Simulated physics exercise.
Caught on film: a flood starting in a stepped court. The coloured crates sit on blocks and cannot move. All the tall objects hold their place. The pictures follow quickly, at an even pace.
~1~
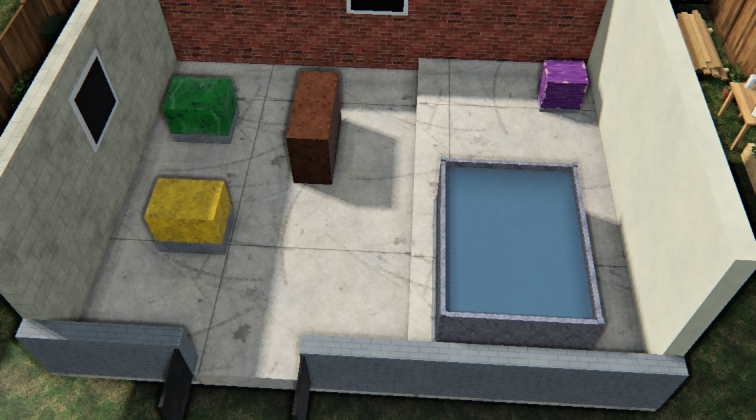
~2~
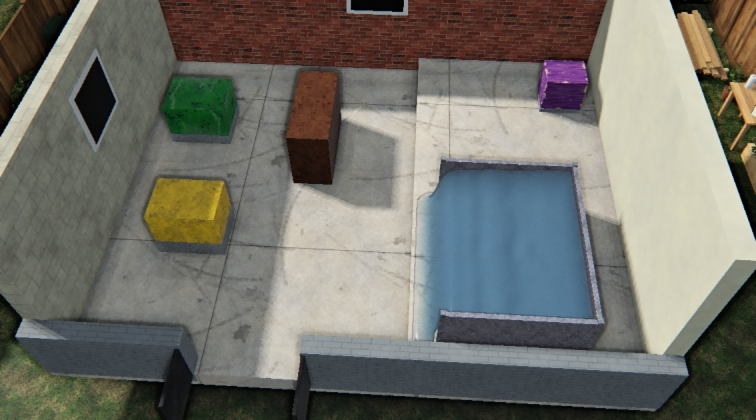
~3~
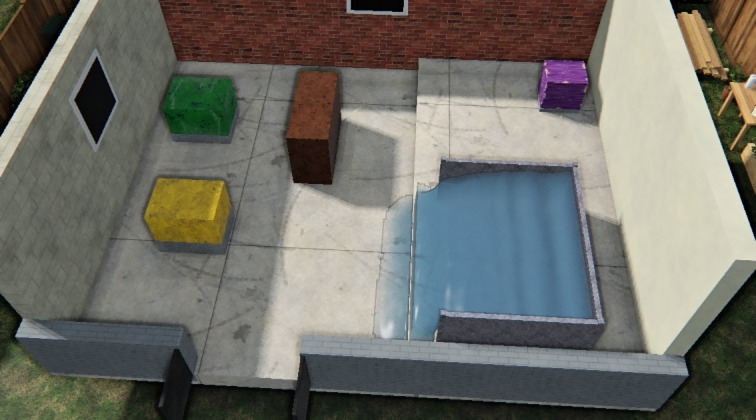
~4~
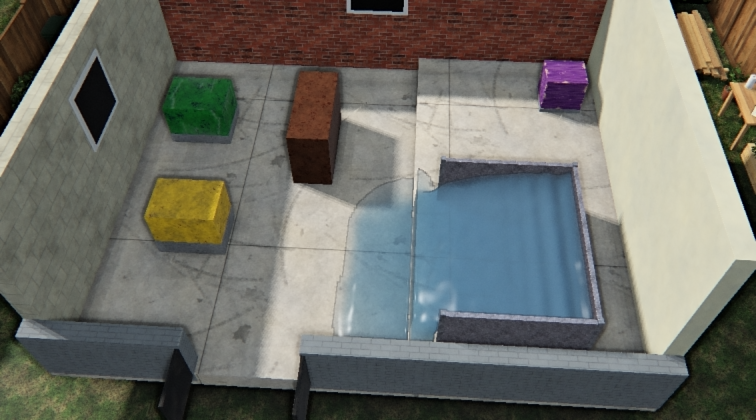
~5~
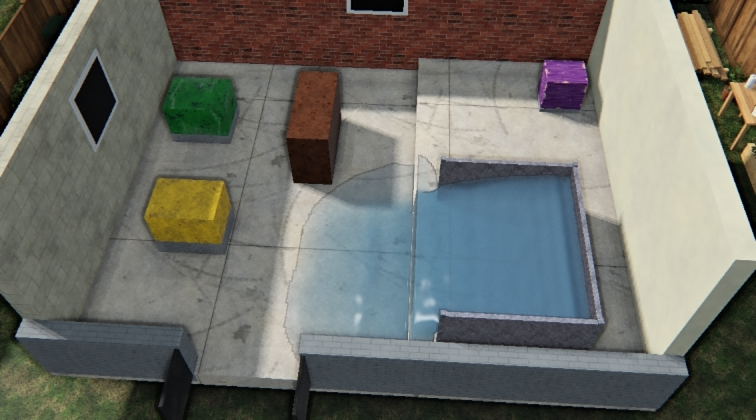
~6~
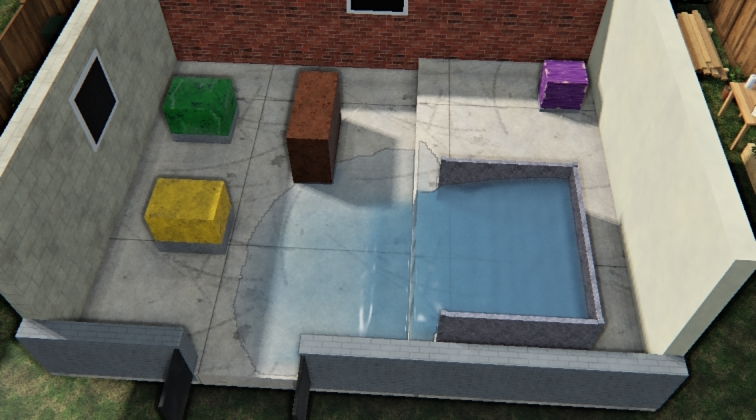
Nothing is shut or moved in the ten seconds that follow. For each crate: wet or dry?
One by one: The yellow crate is wetted; the purple crate escapes dry; the green crate is wetted.
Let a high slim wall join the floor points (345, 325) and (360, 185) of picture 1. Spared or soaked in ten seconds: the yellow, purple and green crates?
My reading: The yellow one is spared, the purple one is safe, the green one ends up wet.
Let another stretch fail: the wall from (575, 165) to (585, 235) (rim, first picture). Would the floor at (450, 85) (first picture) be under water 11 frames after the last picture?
Verdict: Under water.
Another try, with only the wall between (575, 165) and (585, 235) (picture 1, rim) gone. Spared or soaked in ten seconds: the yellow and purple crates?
In short: Yellow crate remains dry; purple crate is wetted.
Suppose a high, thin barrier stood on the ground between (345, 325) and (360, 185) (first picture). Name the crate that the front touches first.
I say the yellow one.
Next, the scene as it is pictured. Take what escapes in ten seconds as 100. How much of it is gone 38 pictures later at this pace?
Roughly 50 per cent.
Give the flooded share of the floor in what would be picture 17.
About 50 per cent.
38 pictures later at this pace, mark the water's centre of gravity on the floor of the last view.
Around (278, 199).
A moment on, water covers 40 % of the floor; the yellow crate water round its plinth, the purple crate not reached, the green crate not reached.
Next, water covers 50 % of the floor; the yellow crate water round its plinth, the purple crate not reached, the green crate water round its plinth.
Then, water covers 65 % of the floor; the yellow crate water round its plinth, the purple crate not reached, the green crate water round its plinth.
Later, water covers 70 % of the floor; the yellow crate water round its plinth, the purple crate not reached, the green crate water round its plinth.
In the end, water covers 70 % of the floor; the yellow crate was topped, the purple crate stayed above the water, the green crate was topped.
